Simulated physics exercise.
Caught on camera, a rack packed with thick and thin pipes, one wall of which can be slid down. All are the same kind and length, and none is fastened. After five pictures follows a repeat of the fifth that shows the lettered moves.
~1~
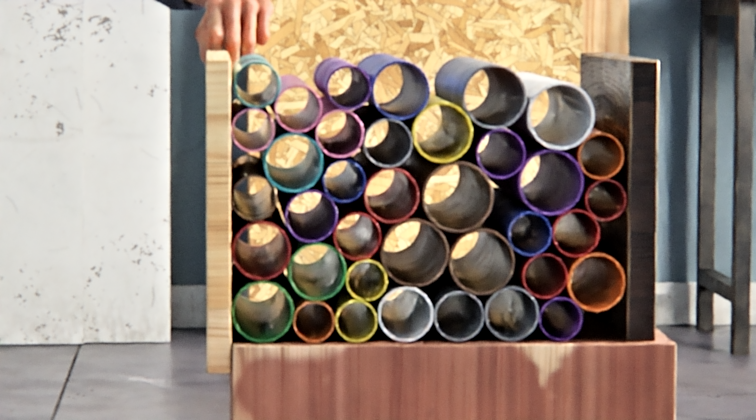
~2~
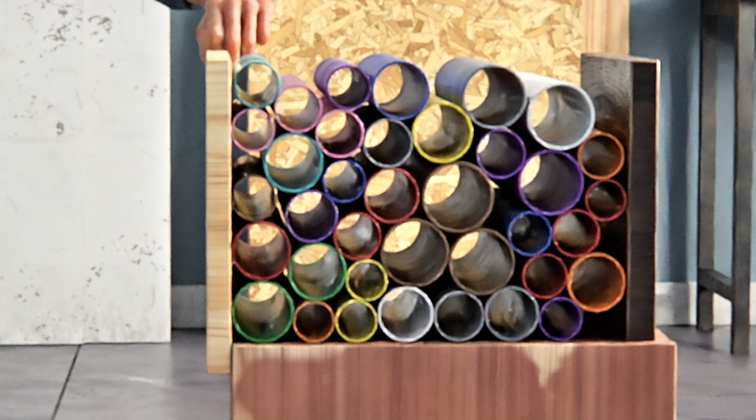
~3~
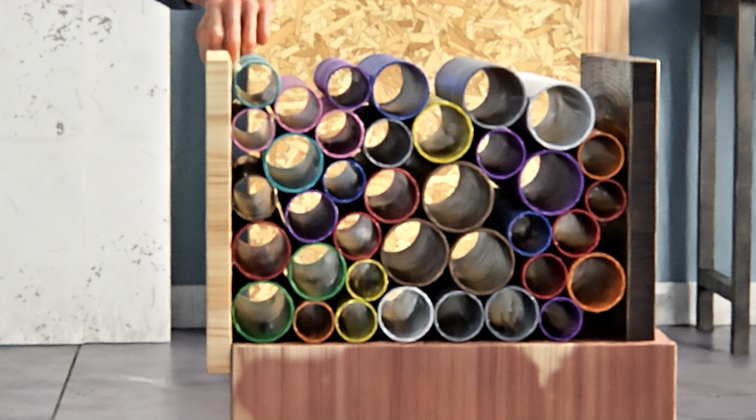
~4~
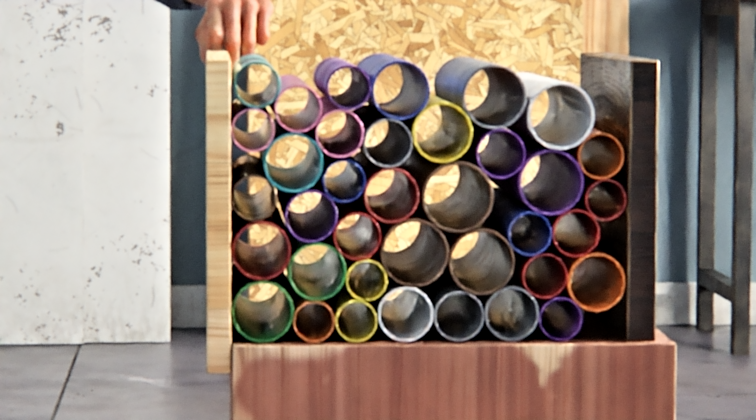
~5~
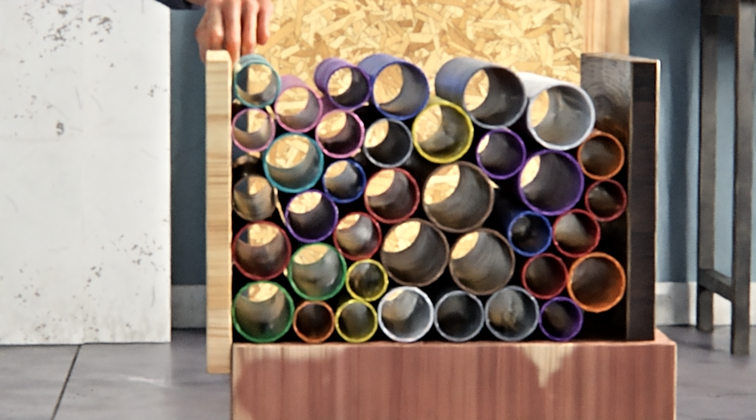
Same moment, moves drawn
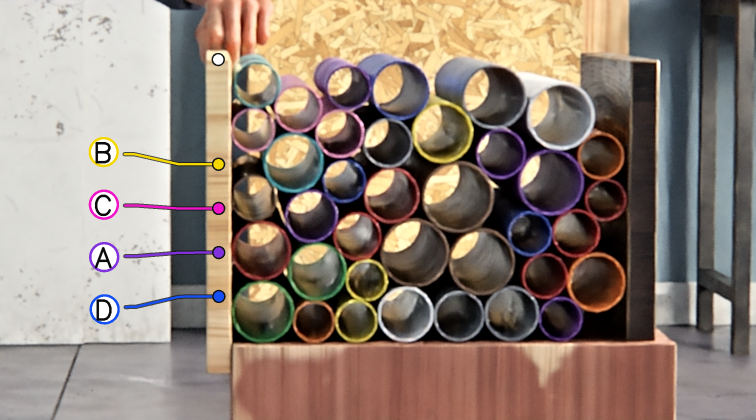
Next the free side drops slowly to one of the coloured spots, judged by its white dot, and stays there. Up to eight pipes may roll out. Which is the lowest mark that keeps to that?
Stop at A.
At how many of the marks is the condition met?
Three of them.
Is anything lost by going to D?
Yes, at D.
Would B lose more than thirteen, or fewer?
Fewer than thirteen.
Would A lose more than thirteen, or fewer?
It loses fewer than thirteen.
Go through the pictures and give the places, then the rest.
In the first picture, a brown pipe (254, 198); a grey pipe (388, 143); a pink pipe (253, 130).
In the second picture, a pink pipe (253, 130); a purple pipe (349, 87).
In the third picture, side board (218, 198); a green pipe (263, 312).
In the fourth picture, a grey pipe (512, 314); a brown pipe (481, 261).
In the fifth picture, a blue pipe (530, 233); a brown pipe (254, 198); a grey pipe (388, 143).
On the marked copy, A at (219, 253); B at (219, 164); C at (219, 209); D at (219, 296); the white dot at (218, 59).
With A. Early on, top of the board (230, 151).
Further on, top of the board (230, 250).
At the end, top of the board (230, 251), seven out over the board.
As for the rest, B none out over the board; C two out over the board; D more than eight out over the board.
